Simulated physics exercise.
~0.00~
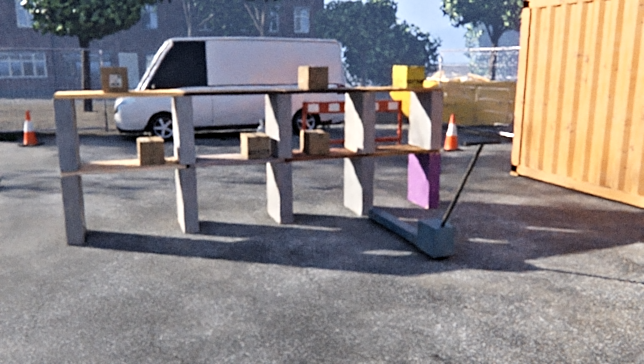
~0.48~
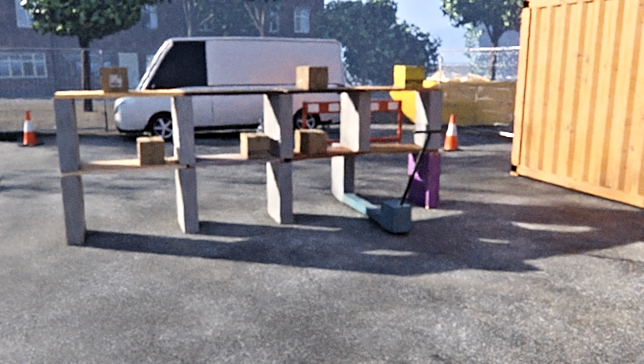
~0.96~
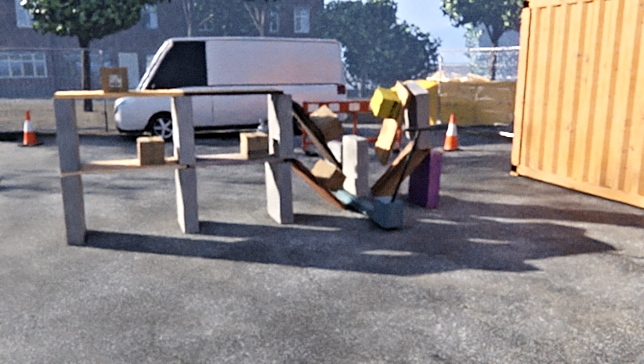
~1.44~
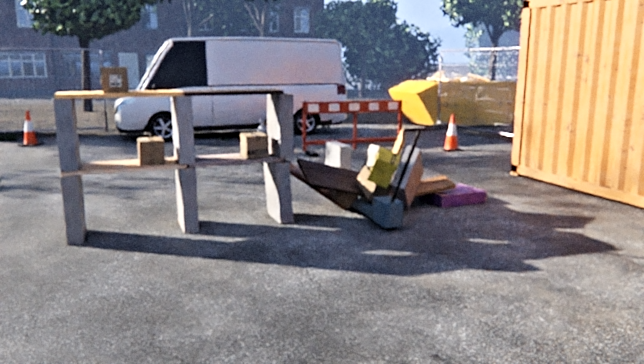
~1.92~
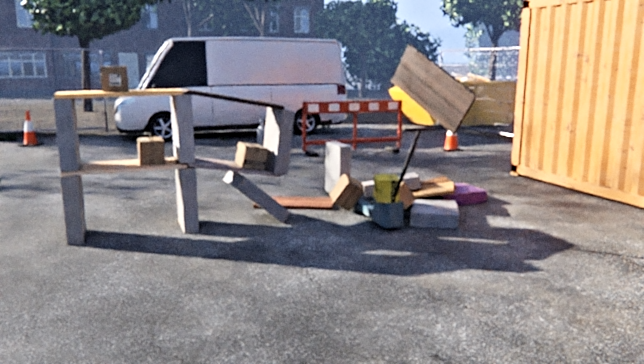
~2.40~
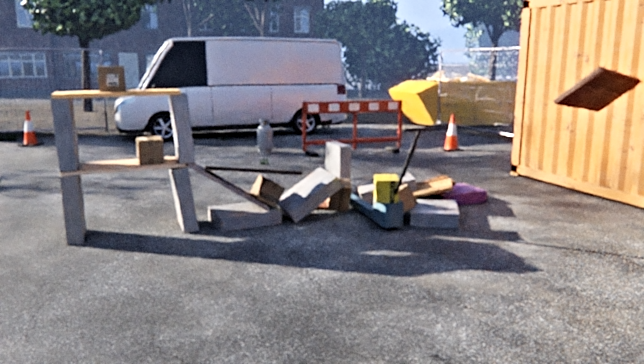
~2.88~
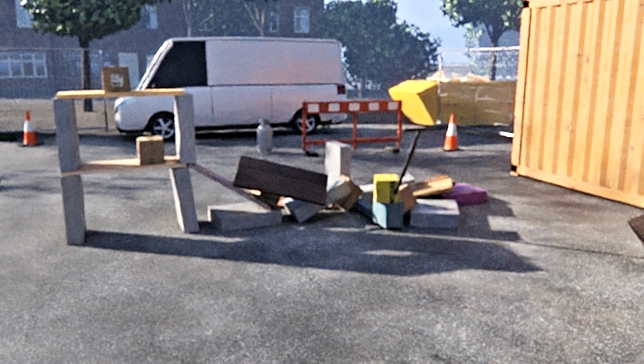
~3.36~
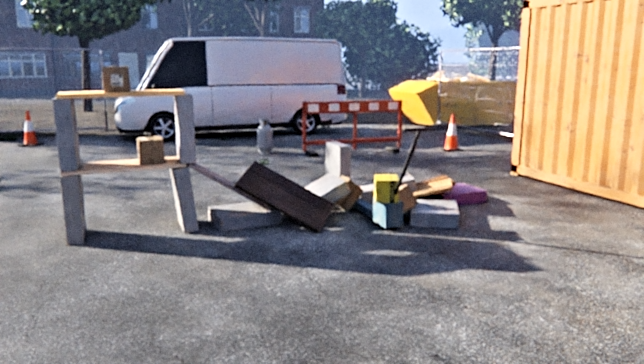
Paved yard by a white van, a floor jack sliding into two-tier shelving, its right side collapsing, the left end left standing.
